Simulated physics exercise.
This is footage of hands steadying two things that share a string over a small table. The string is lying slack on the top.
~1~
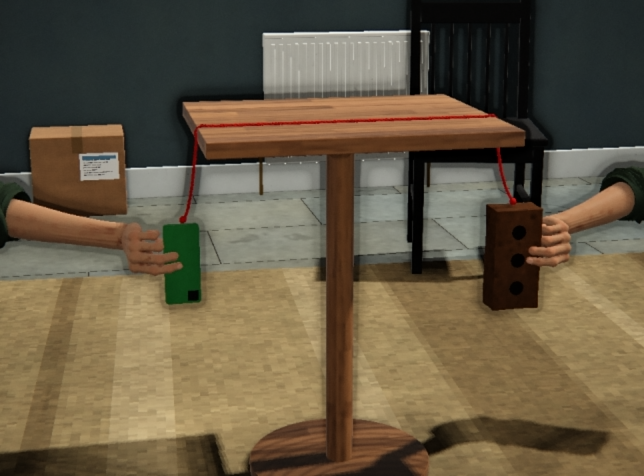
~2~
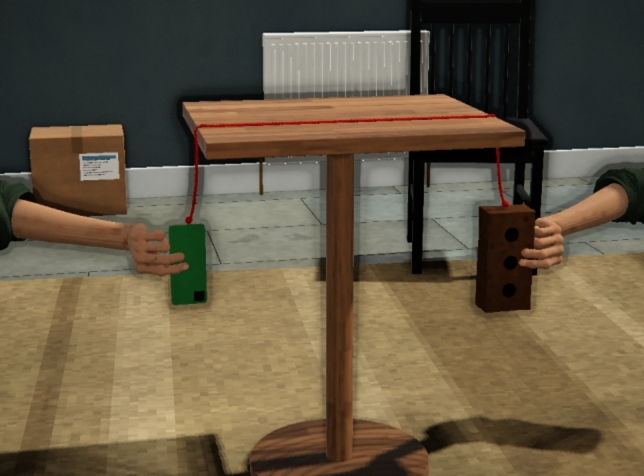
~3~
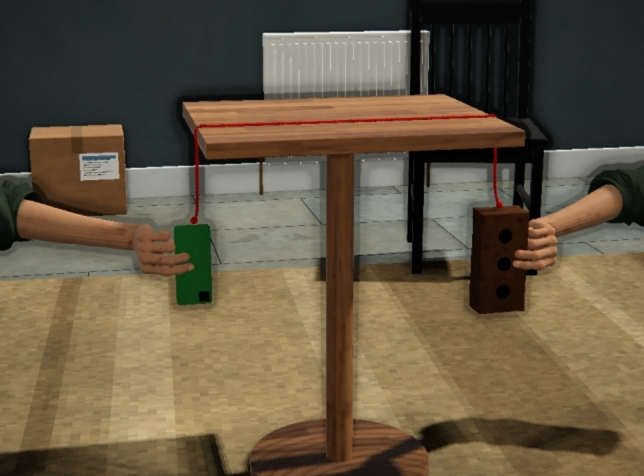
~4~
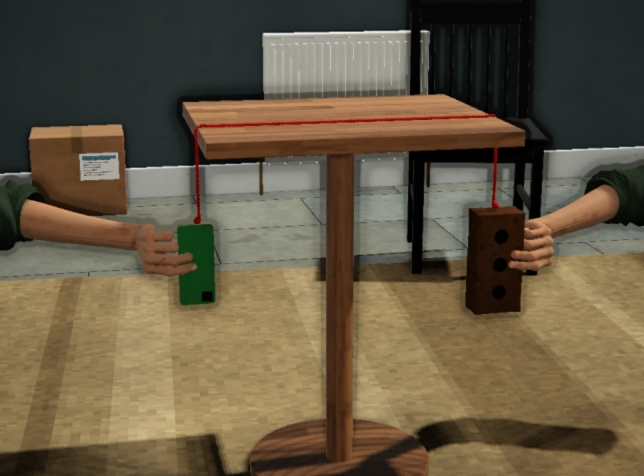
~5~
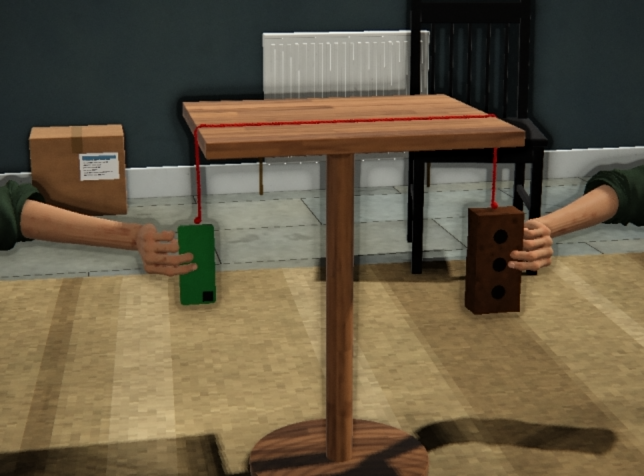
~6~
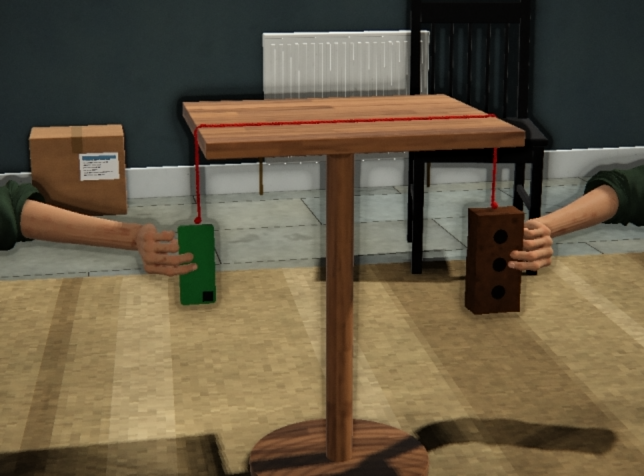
Two hands reach in from the left and right edges beside a small wooden pedestal table, seen from the front and slightly above in a dark-walled room. The left hand holds a green phone and the right a dark brown brick with black holes, joined by a red string across the tabletop. Both hands shift their objects slightly inward, then stay still, while the camera remains fixed.
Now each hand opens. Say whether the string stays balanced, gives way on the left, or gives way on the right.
The string gives way on the right.
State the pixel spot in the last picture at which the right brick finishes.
(427, 432), give or take.
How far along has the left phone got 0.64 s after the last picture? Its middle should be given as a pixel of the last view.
I'd put it close to (262, 65).
Then, 0.64 s later than the last view, left phone pulled up onto the top near (262, 65); right brick lower near (481, 380).
Then, 1.04 s later than the last view, left phone higher near (522, 127); right brick down on the floor near (443, 417).
Finally, left phone down on the floor near (617, 469); right brick down on the floor near (427, 432). The string is pulled to the right.
